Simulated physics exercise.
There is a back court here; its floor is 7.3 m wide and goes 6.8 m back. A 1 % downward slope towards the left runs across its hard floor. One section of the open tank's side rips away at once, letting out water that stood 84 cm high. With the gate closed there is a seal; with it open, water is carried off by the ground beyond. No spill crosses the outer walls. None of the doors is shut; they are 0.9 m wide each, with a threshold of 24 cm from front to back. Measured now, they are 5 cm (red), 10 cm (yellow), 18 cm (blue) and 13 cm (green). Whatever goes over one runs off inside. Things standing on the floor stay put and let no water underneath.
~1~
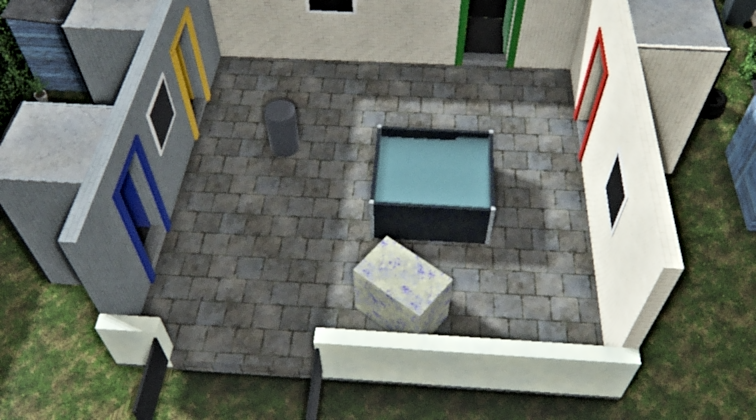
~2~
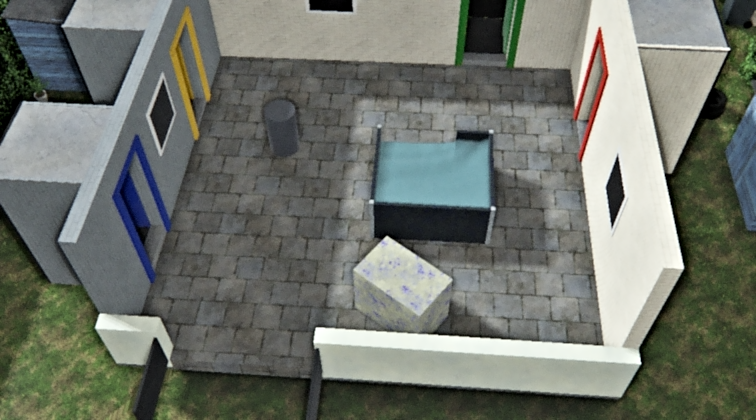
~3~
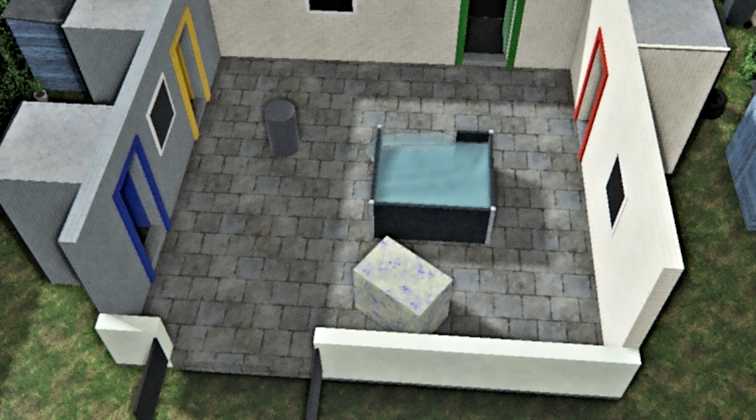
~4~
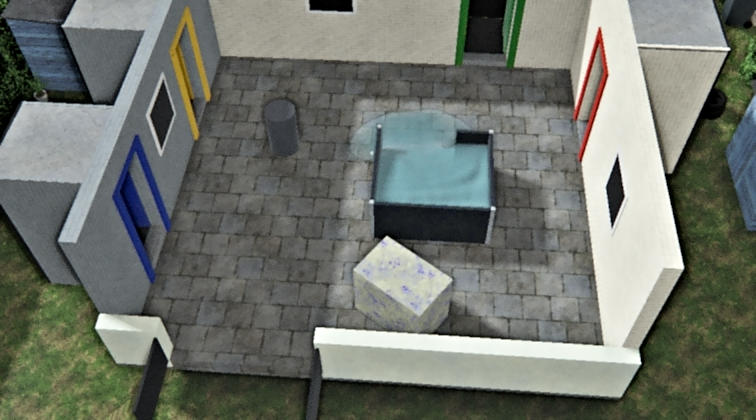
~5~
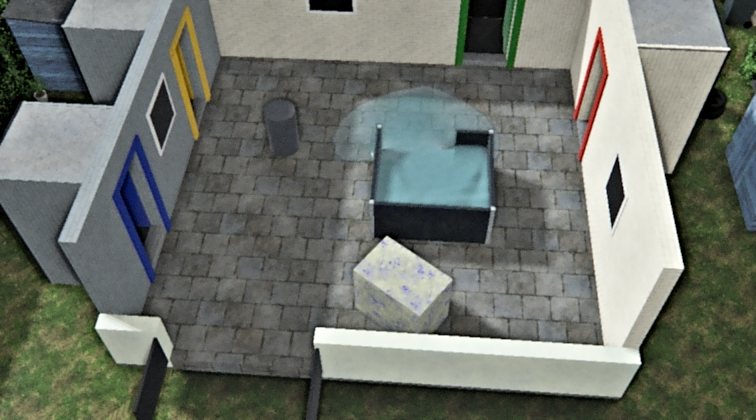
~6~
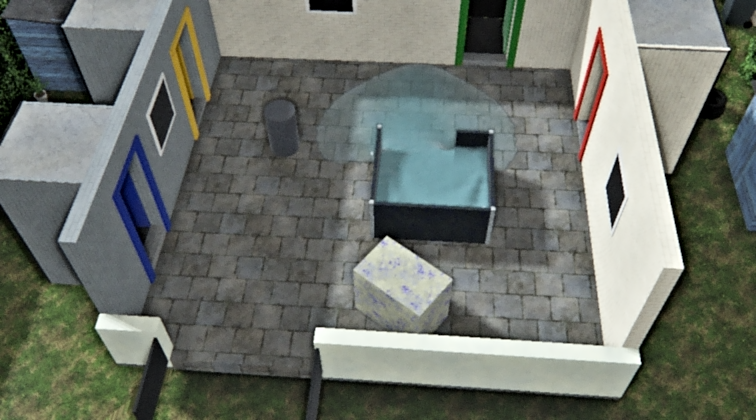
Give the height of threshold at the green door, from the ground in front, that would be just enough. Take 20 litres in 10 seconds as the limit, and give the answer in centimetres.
Close to 20 cm.
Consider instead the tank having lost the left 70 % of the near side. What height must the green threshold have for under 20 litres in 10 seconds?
Estimate: Near 7.5 cm.
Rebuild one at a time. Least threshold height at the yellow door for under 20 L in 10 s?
For yellow: Close to 11.5 cm.
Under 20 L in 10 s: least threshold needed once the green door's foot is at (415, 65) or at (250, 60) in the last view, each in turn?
35 and 21 cm.
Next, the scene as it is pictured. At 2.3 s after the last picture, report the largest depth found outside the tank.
About 36 cm at most.
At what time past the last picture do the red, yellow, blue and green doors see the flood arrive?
So red sees it at 1.4 s, yellow at 1.8 s, blue at 3.0 s and green at 0.2 s.
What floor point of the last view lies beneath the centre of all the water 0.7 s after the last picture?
Centre of the water: Approx. (418, 157) px.
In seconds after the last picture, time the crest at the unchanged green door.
The level tops out around 1.0 s.
Then, 0.7 s after the last picture water covers 25 % of the floor, deepest (42 cm) near (409, 67); 23 cm at the green door, 8 litres in over its 13 cm threshold.
Then, 2.3 s after the last picture water covers 35 % of the floor, deepest (36 cm) near (221, 60); 17 cm at the green door, 68 litres in over its 13 cm threshold.
Then, 9.3 s after the last picture water covers 95 % of the floor, deepest (11 cm) near (134, 343); 4 cm at the green door, 75 litres in over its 13 cm threshold.
At the green door as built, the water peaked near 25 cm, 0.9 s after the last picture.
With a threshold of 18 cm, 30 litres would have come in within the 10 s; with 24.5 cm, 5 litres. So under 20 litres takes about 20 cm.
